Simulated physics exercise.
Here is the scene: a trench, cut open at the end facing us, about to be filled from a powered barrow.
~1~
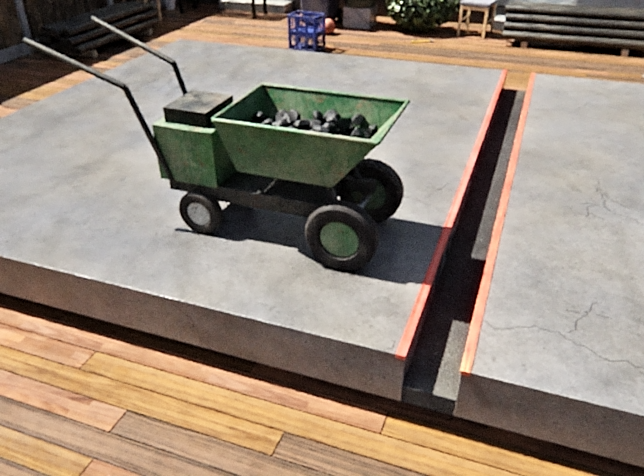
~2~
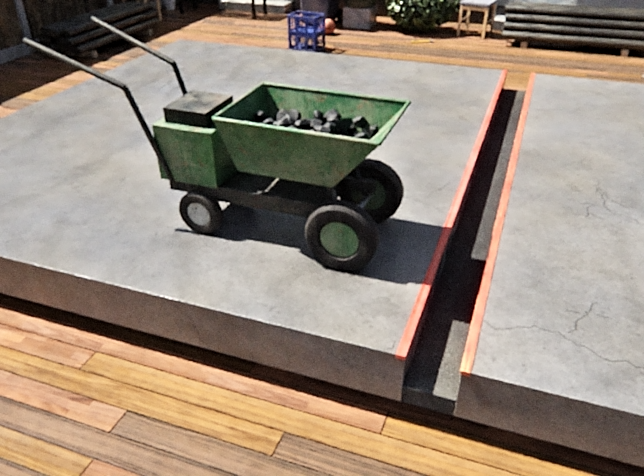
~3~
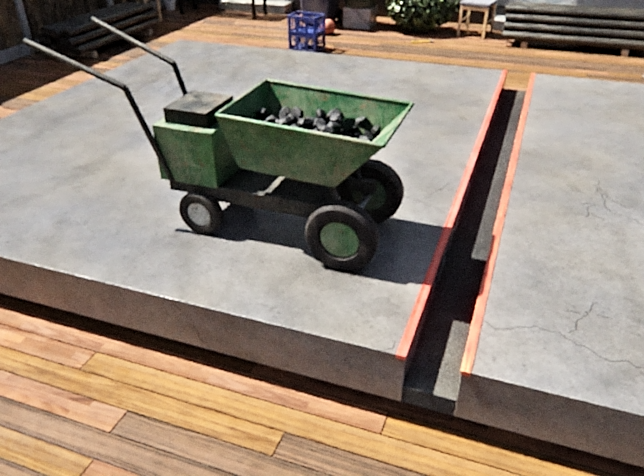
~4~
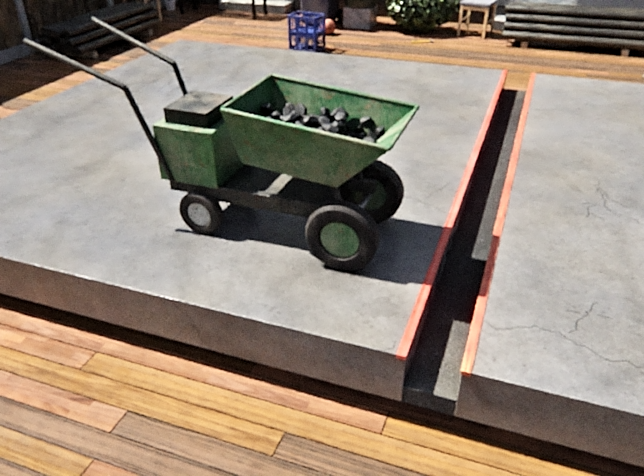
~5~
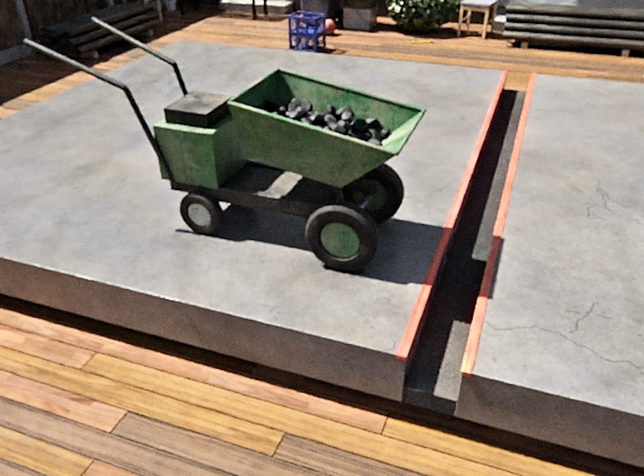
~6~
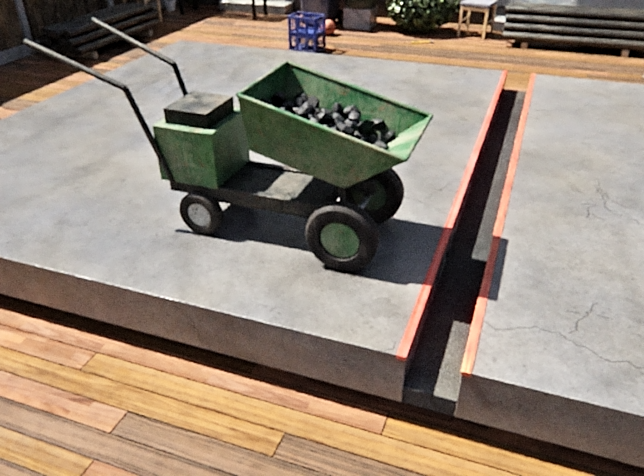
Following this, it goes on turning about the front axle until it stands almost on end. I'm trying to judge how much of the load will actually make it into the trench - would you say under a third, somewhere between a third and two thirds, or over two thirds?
I would say somewhere between a third and two thirds.
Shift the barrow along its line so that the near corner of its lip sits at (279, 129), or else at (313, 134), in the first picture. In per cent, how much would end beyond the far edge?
About 0 % and about 0 %.
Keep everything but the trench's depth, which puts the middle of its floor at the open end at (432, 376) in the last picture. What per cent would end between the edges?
I'd say roughly 40 in a hundred.
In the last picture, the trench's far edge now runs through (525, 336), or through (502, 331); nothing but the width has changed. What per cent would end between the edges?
Lab note: Try one 100 per cent, try two 90 per cent.
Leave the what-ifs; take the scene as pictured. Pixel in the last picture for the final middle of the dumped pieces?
About pixel (479, 269).
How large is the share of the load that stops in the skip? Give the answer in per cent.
It comes to 0 per cent or so.
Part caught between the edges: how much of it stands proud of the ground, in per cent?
About 0 per cent.
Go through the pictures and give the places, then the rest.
Lip of the skip near (378, 143), level; top of the load near (302, 126), lumps of coal; first edge of the trench near (417, 311); far edge near (476, 324), the trench under half as wide as the skip, and about as deep as wide, in the first frame.
Lip of the skip near (379, 144), level; top of the load near (303, 126), in the second frame.
Lip of the skip near (383, 146), tipped barely; top of the load near (306, 124), in the third frame.
Lip of the skip near (389, 149), tipped a little; top of the load near (290, 130), in the fourth frame.
Lip of the skip near (397, 154), tipped a little; top of the load near (295, 127), in the fifth frame.
Lip of the skip near (405, 160), tipped a little; top of the load near (302, 123); first edge of the trench near (417, 312); far edge near (477, 325), in the sixth frame.
Shortly afterwards, skip tipped steeply; the whole lot in the skip.
Next, skip tipped right over; the bulk in the skip; a little in or heaped over the trench; a little beyond it.
Some moments later, skip tipped right over; near a quarter in the skip; near a third in or heaped over the trench; near half beyond it.
In the end, skip tipped right over; near half in or heaped over the trench; near half beyond it.
